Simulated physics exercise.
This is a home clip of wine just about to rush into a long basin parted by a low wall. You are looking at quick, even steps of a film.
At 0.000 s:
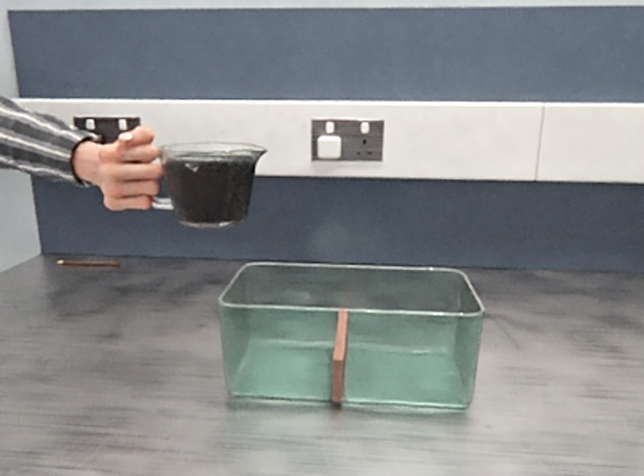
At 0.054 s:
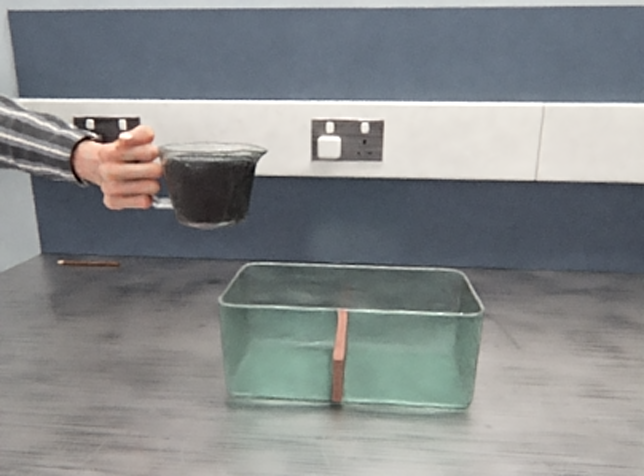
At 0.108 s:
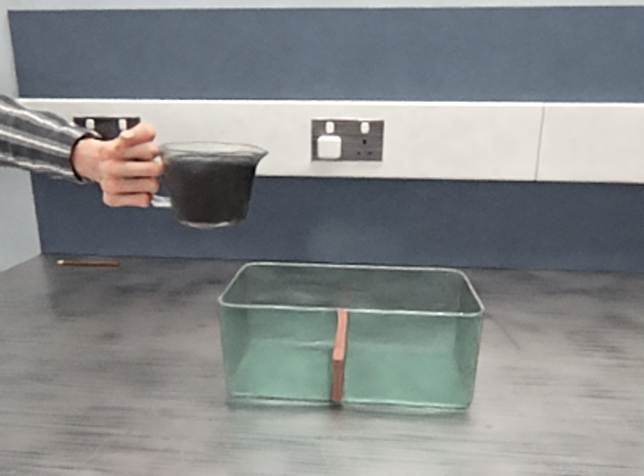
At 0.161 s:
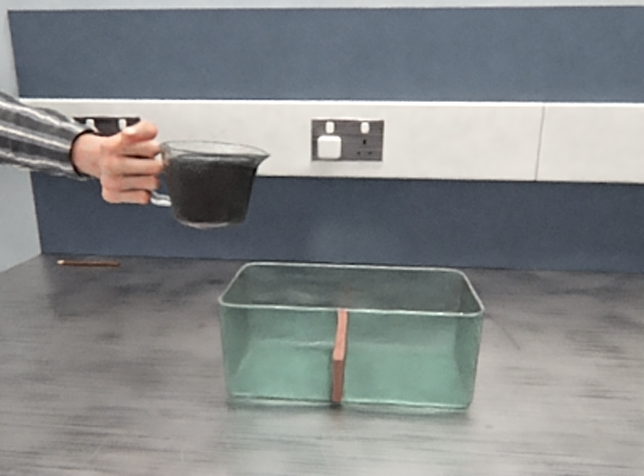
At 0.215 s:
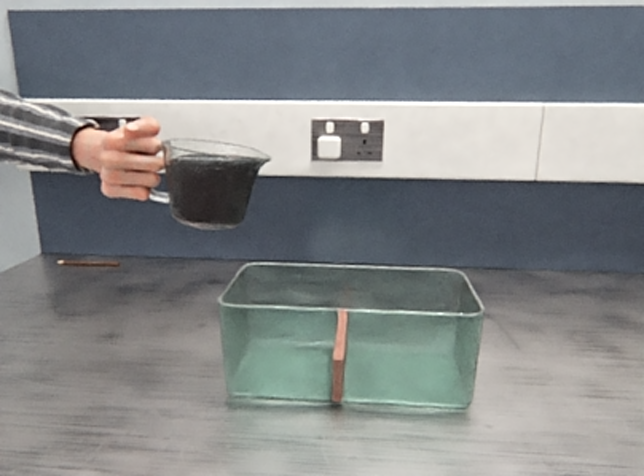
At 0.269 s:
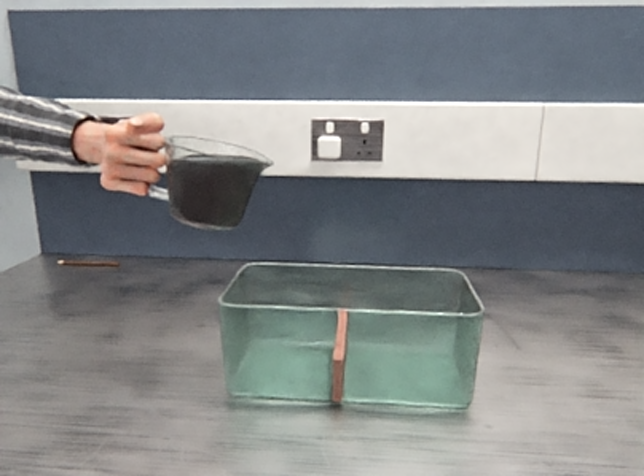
On a grey tabletop, a hand in a checked sleeve held a glass jug of dark liquid above and left of a divided glass basin, then slowly tilted it slightly to the right.
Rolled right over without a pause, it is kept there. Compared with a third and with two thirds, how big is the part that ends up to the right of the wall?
I expect the share right of the wall to be below a third.
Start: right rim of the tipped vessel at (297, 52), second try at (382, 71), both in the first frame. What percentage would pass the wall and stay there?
The first start yields 75 per cent, the second 80 per cent.
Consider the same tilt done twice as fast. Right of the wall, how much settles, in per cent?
About 5 in a hundred.
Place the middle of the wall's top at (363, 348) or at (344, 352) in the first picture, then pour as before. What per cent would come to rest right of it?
About 5 % for the first and about 15 % for the second.
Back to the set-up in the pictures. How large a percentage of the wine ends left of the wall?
Roughly 95 in a hundred.
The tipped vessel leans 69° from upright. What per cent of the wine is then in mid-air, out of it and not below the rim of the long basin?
Share in flight: Approx. 25 %.
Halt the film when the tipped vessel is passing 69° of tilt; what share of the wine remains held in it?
Some 55 per cent has not yet come out.
By 0.73 s the tilt is 69° and 57 per cent is still to pour, 19 is left of the wall and 0 right of it.
By 1.07 s the tilt is 108° and 4 per cent is still to pour, 87 is left of the wall and 1 right of it.
By 1.42 s the tilt is 117° and 0 per cent is still to pour, 94 is left of the wall and 3 right of it.
By 1.80 s the tilt is 117° and 0 per cent is still to pour, 94 is left of the wall and 3 right of it.
At rest 94 per cent lies left of the wall, 3 right of it and 3 outside.
